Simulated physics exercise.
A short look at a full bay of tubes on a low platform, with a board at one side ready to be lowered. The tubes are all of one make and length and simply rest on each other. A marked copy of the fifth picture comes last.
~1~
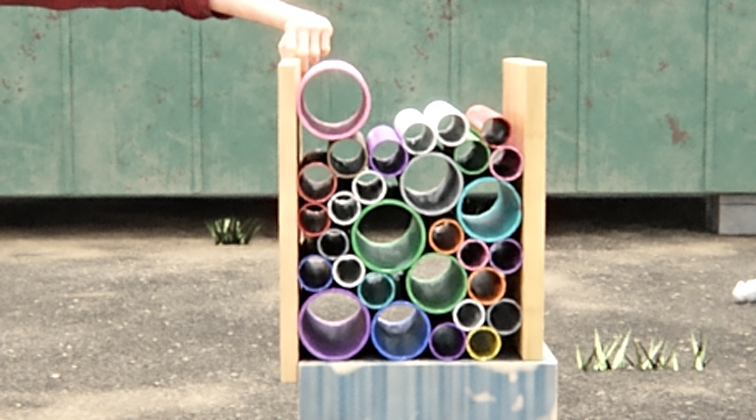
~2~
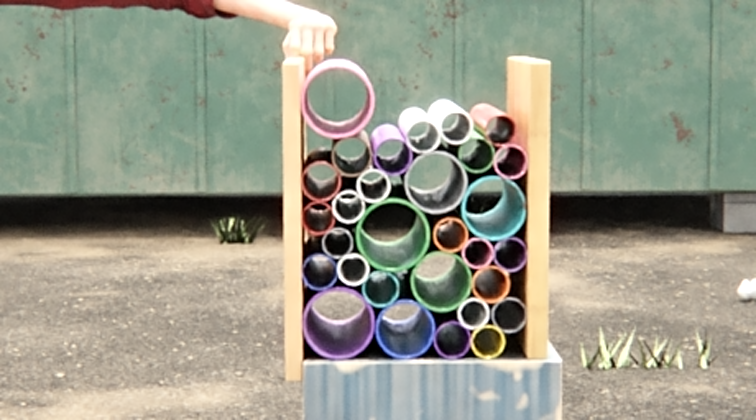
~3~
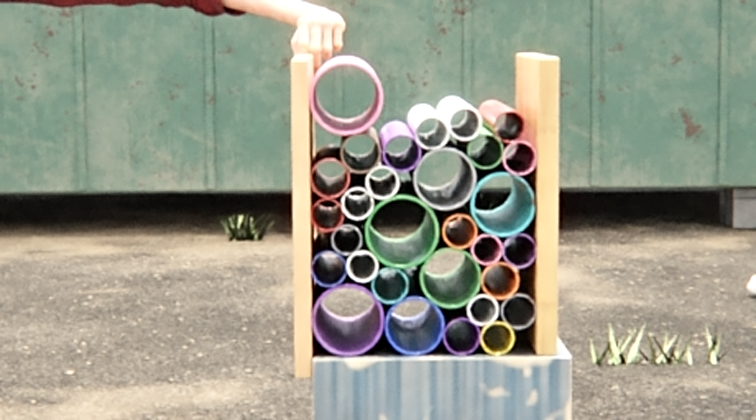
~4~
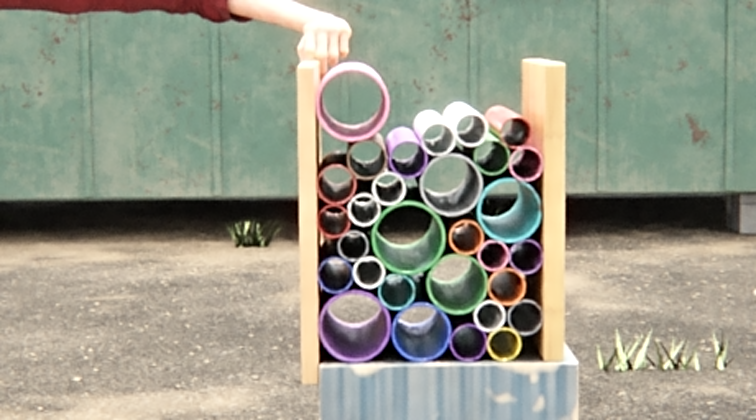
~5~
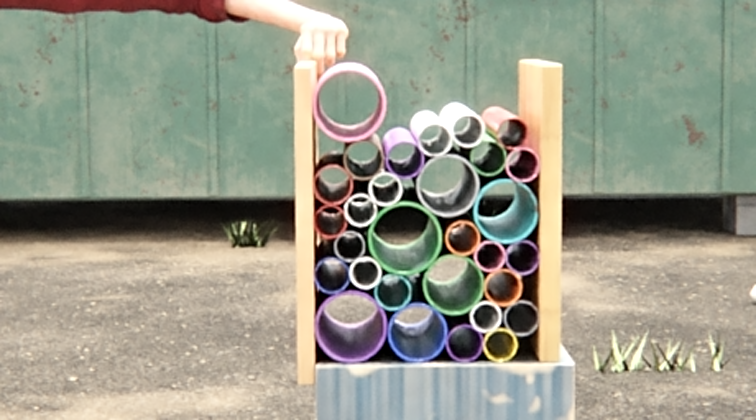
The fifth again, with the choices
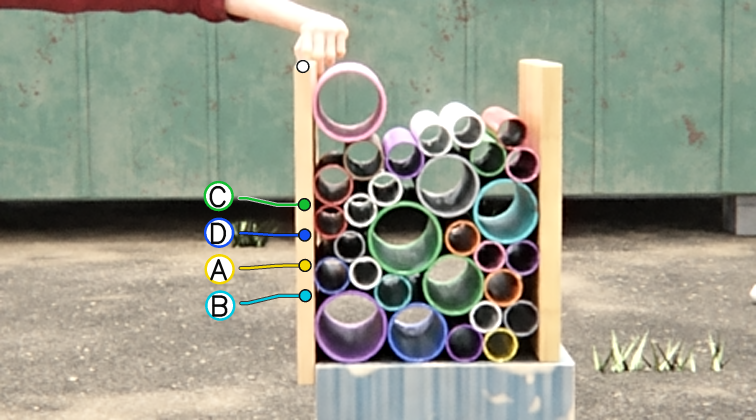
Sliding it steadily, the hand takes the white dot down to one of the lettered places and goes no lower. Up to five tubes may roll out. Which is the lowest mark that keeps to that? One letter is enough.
The last mark within the limit is D.
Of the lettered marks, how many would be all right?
Two of the four.
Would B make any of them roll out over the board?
At B: Yes.
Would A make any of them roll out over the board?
At A: Yes.
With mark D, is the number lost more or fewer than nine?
At D, fewer than nine.
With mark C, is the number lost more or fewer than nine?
Fewer than nine.
On the marked copy, A at (305, 266); B at (306, 296); C at (305, 205); D at (305, 235); the white dot at (303, 66).
Following D. Soon after the start, top of the board (312, 139).
Later, top of the board (313, 222).
In the end, top of the board (313, 234), three out over the board.
As for the rest, A more than five out over the board; B more than five out over the board; C one out over the board.
